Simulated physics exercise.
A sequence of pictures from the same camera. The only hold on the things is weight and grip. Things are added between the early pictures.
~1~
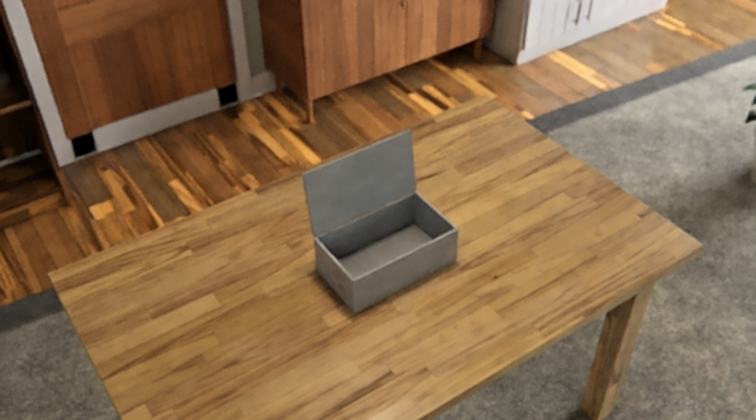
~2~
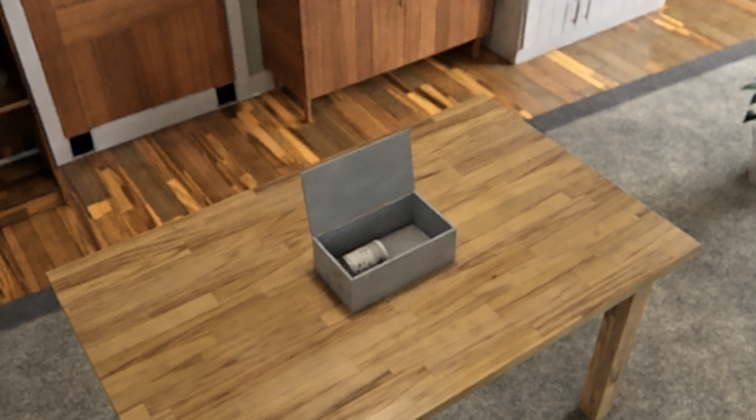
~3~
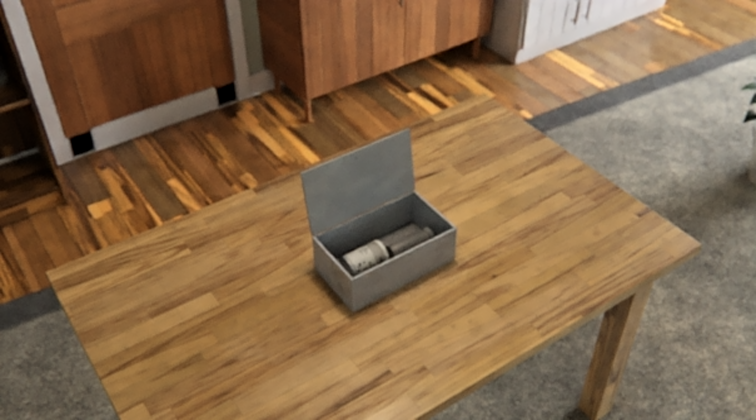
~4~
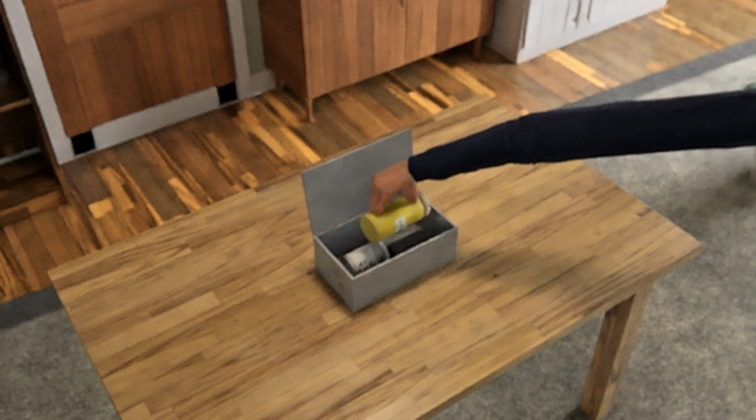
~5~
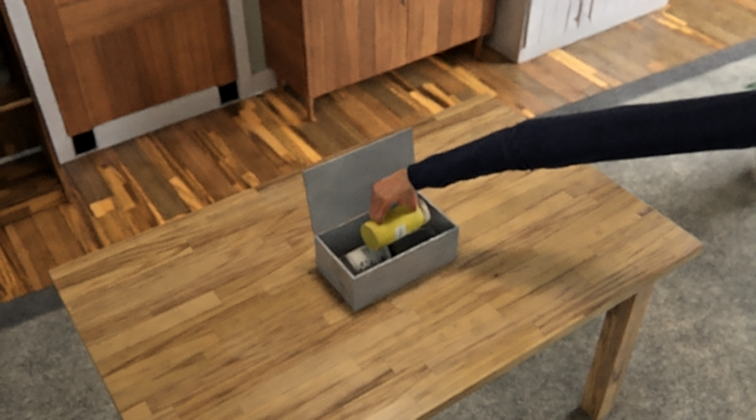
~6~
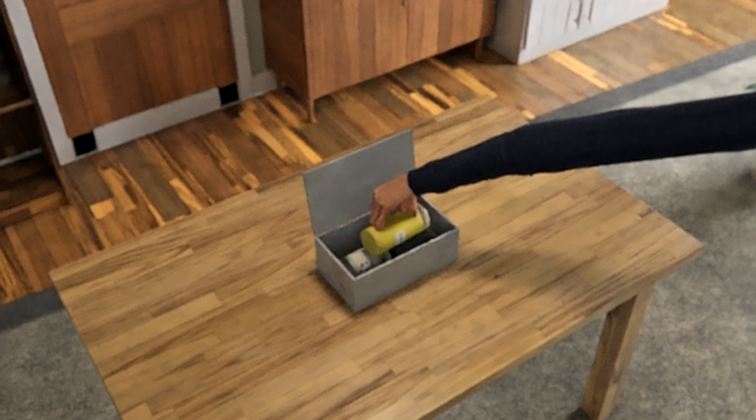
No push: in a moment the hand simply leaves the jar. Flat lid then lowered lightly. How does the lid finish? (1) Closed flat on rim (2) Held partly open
Answer: 1.
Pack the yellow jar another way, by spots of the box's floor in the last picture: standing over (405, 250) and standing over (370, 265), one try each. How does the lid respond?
Try one: Lid stays raised; try two: Lid stays raised.
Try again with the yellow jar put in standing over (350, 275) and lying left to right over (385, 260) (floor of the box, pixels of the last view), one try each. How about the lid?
Try 1: Lid not shut; try 2: Lid shut.
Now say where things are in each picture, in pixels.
In the first picture, the last thing is not in view yet.
In the second picture, the last thing is not in view yet; white tin (364, 262).
In the third picture, the last thing is not in view yet; white tin (364, 261).
The fourth picture shows still above its spot; yellow jar (396, 216); white tin (365, 261).
The fifth picture shows still above its spot; yellow jar (395, 224); white tin (366, 260).
The sixth picture shows in place under the hand; yellow jar (396, 229); white tin (366, 261).
Then, 0.50 s after the last picture, yellow jar rolled about its own width near (409, 251); grey shaker rolled a little; white tin rolled a little.
Then, 1.30 s after the last picture, lid 78° above the rim; yellow jar rolled about its own width near (407, 258); grey shaker rolled about its own width; white tin rolled about its own width.
Then, 1.80 s after the last picture, lid 43° above the rim; yellow jar rolled about its own width near (407, 257); grey shaker rolled about its own width; white tin rolled about its own width.
Then, 2.10 s after the last picture, lid 15° above the rim; yellow jar rolled about its own width near (407, 257); grey shaker rolled about its own width; white tin rolled about its own width.
At rest, lid shut; moved from the start, white tin, yellow jar and grey shaker. Seen from the same camera at the end, yellow jar near (407, 257).
